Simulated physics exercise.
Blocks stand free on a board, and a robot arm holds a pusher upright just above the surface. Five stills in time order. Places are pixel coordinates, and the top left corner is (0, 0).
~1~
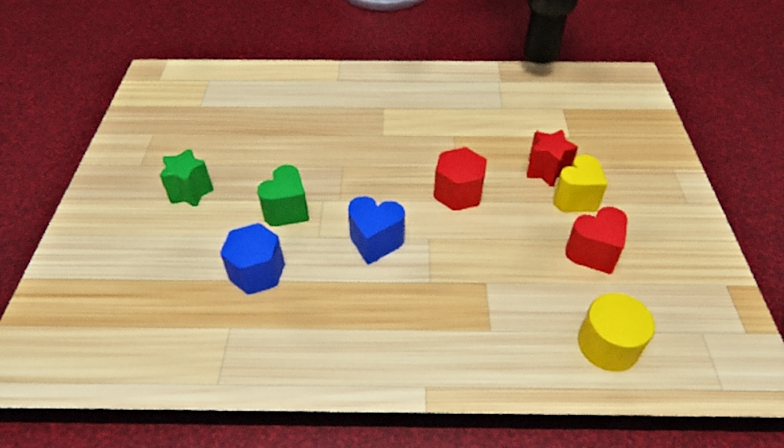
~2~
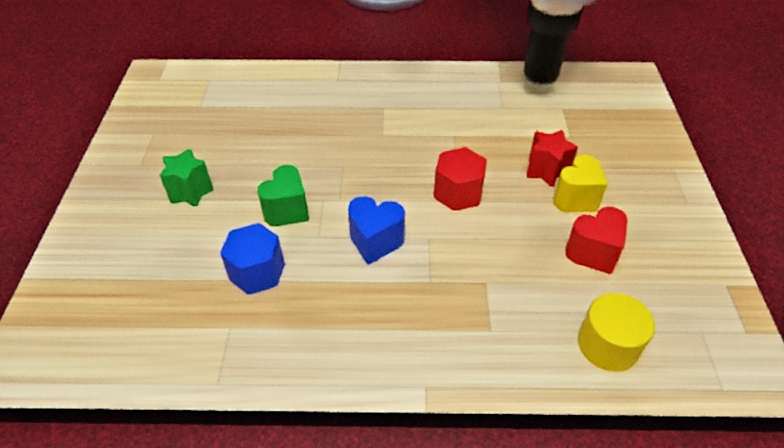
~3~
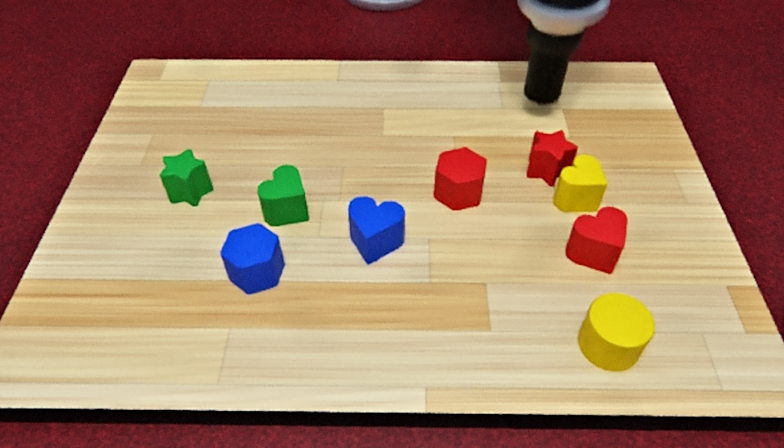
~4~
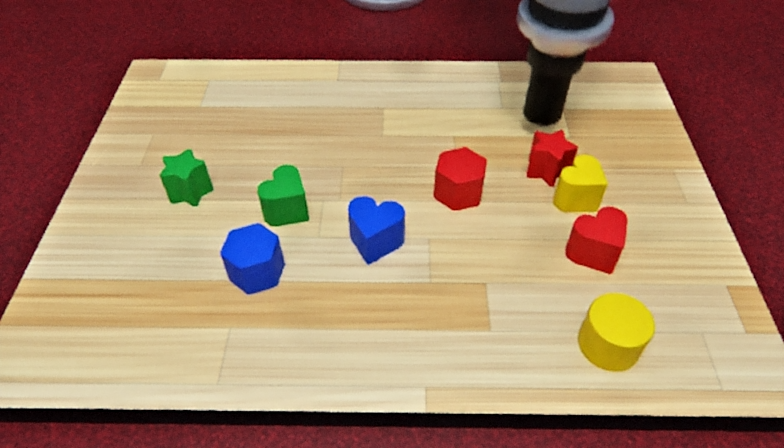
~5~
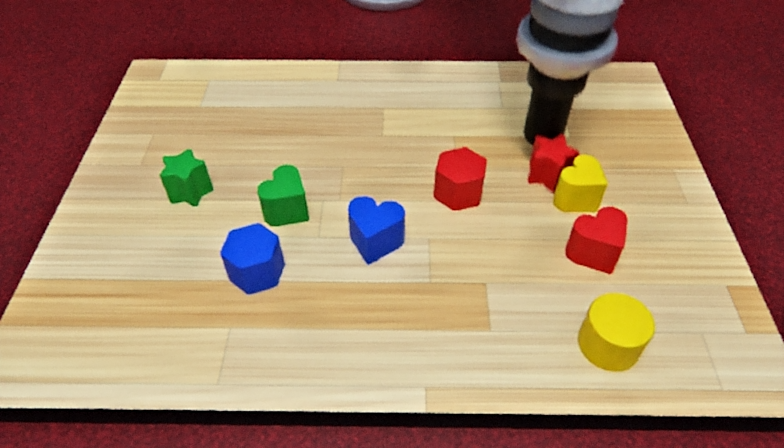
A black-tipped robot arm reaches down from the top right over a pale wooden board on dark red cloth, seen from above at a slant by a still camera. Green and blue blocks sit left and centre, with red and yellow ones to the right. The arm's tip moves steadily toward the viewer and nudges the red star slightly, while the other blocks stay still.
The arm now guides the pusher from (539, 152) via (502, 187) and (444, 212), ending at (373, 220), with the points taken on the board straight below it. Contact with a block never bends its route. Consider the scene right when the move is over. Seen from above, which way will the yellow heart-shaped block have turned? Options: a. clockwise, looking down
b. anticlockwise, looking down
The one that fits is b, anticlockwise, looking down.
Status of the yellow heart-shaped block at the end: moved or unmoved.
By the time the path is finished, it has moved at least a centimetre.
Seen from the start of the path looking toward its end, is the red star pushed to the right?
My answer is no.
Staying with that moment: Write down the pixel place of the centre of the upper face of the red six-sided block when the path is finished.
The spot you're after is about (352, 163) in the image.
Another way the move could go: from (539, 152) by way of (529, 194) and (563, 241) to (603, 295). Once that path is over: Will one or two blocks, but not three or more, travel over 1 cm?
It seems not.
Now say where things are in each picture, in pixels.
In the first frame, pusher tip at (540, 56); block tops, blue heart-shaped block at (375, 214); red six-sided block at (462, 164); red star at (554, 143); yellow heart-shaped block at (585, 171).
In the second frame, pusher at (541, 75); blocks unchanged.
In the third frame, pusher at (541, 95); blocks unchanged.
In the fourth frame, pusher at (542, 116); blocks unchanged.
In the fifth frame, pusher at (543, 137); blue heart-shaped block at (375, 214); red six-sided block at (462, 164); red star at (555, 148); yellow heart-shaped block at (585, 171).
On the path given first. One third of the way, pusher at (504, 172); red star at (544, 171), turned 60° anticlockwise; yellow heart-shaped block at (588, 181), turned 30° anticlockwise.
Two thirds of the way, pusher at (444, 196); red six-sided block at (401, 172), turned 60° clockwise; red star at (544, 171), turned 60° anticlockwise; yellow heart-shaped block at (588, 181), turned 30° anticlockwise.
At the end, pusher at (373, 205); blue heart-shaped block at (364, 223); red six-sided block at (352, 163), turned 115° clockwise; red star at (544, 171), turned 60° anticlockwise; yellow heart-shaped block at (588, 181), turned 30° anticlockwise.
